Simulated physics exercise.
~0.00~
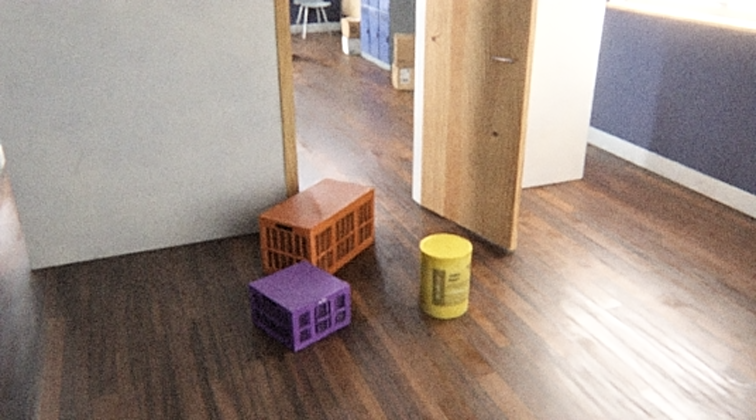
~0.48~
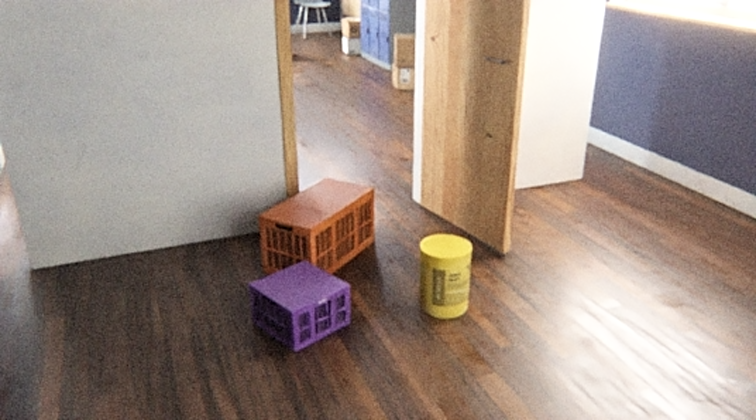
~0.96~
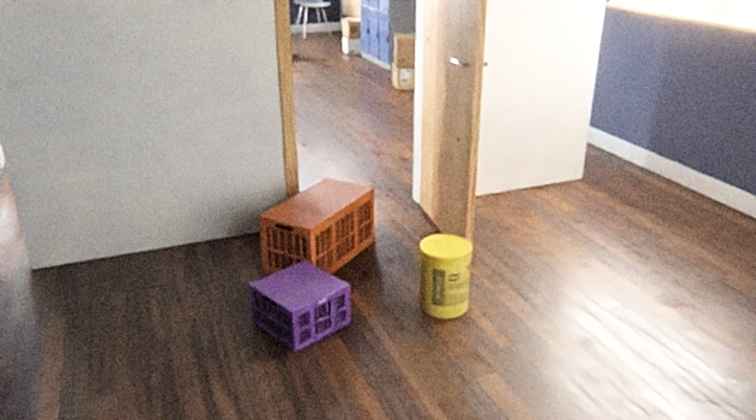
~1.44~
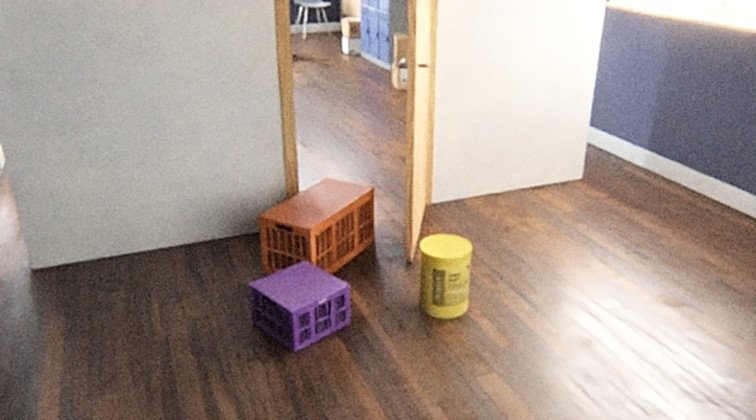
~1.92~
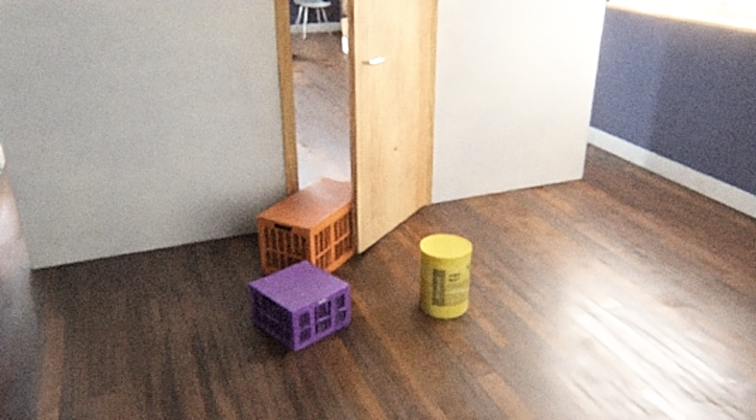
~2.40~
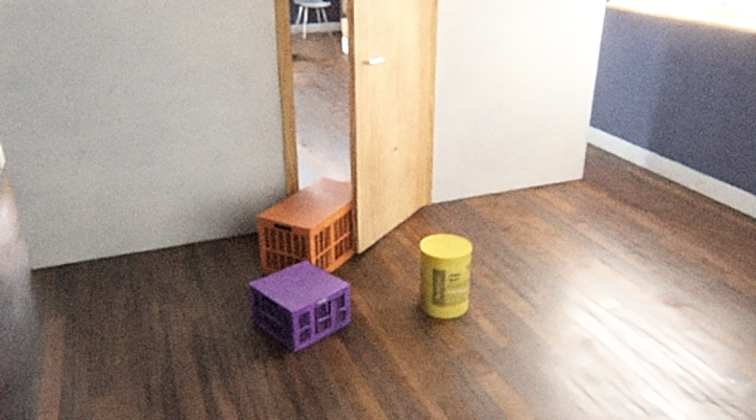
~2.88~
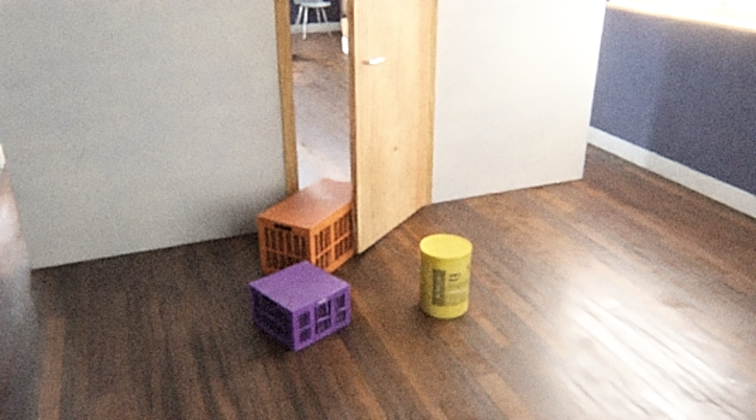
Wooden door swinging towards its frame and stopping partly open against an orange chest, with a purple crate and yellow pail nearby.
